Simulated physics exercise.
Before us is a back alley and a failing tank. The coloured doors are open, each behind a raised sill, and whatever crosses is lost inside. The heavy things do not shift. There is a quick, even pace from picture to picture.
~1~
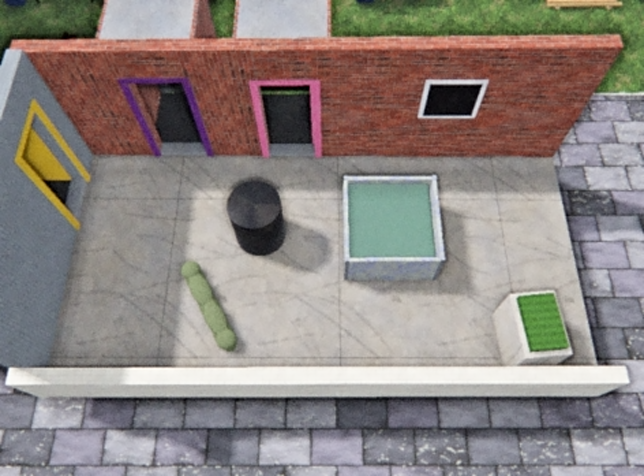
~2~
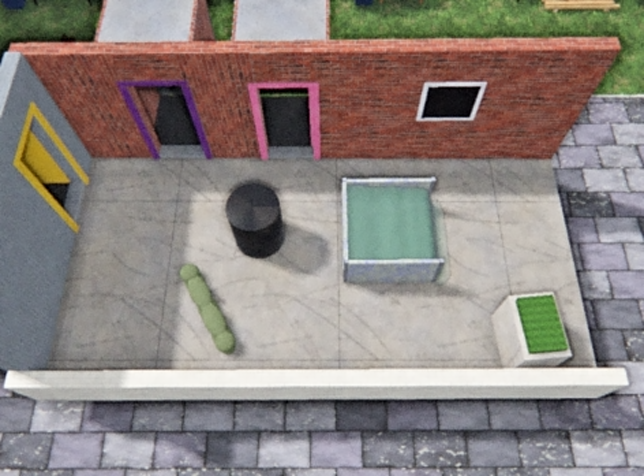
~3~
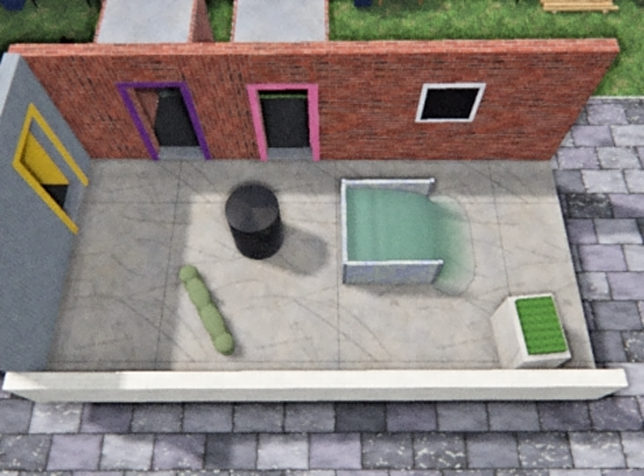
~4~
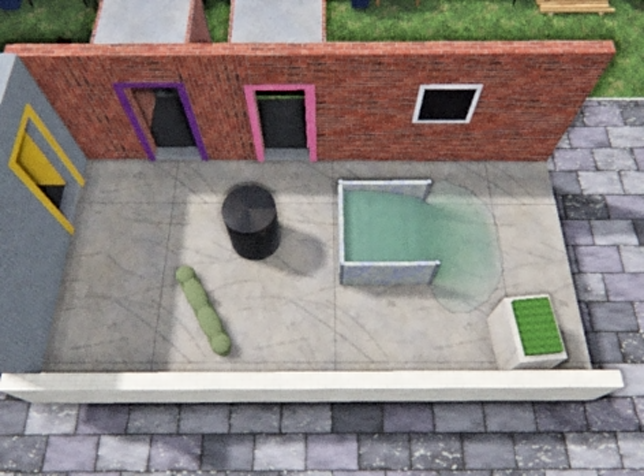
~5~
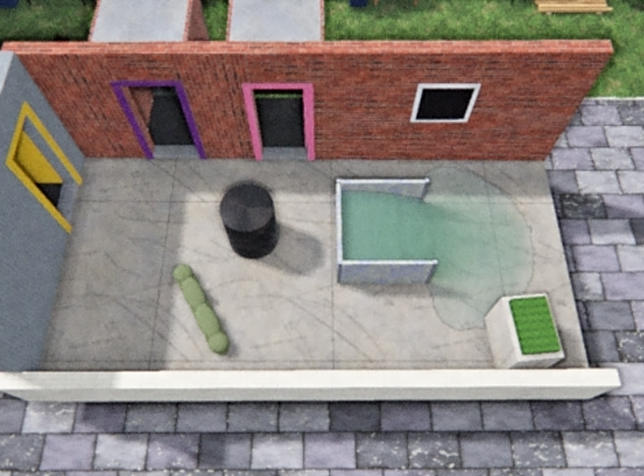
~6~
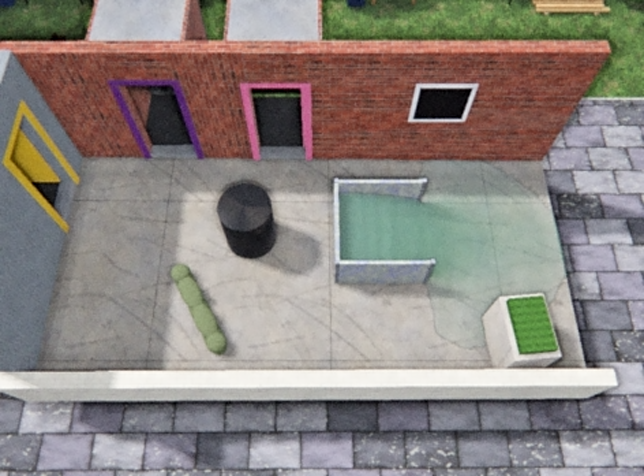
Green water pouring from the open right side of a tank in a walled yard, spreading across pale paving around a planter.
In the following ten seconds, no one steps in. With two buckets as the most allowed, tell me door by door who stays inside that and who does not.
In the end the yellow door does not pass two buckets. The purple door does not pass two buckets. The pink door does not pass two buckets.
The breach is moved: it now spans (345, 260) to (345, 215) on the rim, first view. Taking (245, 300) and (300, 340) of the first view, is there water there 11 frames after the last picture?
In order - first: Drenched, second: Drenched.
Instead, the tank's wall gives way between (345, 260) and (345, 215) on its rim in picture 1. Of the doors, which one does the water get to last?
It's the door marked yellow.
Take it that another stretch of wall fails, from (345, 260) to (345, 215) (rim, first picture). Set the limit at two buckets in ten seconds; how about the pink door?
Pink: Exceeds it.
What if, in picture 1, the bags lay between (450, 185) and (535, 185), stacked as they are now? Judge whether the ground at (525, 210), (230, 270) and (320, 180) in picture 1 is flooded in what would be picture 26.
First spot gets soaked, second stays unwetted, third stays unwetted.
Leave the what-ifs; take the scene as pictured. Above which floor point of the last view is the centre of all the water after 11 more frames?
Somewhere around (445, 247) in the last view.
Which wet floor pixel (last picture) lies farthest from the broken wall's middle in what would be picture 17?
I'd put it around (569, 380).
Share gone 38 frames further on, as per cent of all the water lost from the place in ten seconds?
Around 90 % of the total, roughly.
A moment on, water covers 20 % of the floor; the yellow door not reached, the purple door not reached, the pink door not reached.
Next, water covers 25 % of the floor; the yellow door not reached, the purple door not reached, the pink door not reached.
Then, water covers 25 % of the floor; the yellow door not reached, the purple door not reached, the pink door not reached.
Later, water covers 15 % of the floor; the yellow door not reached, the purple door not reached, the pink door not reached.
In the end, water covers 0 % of the floor; the yellow door not reached, the purple door not reached, the pink door not reached.
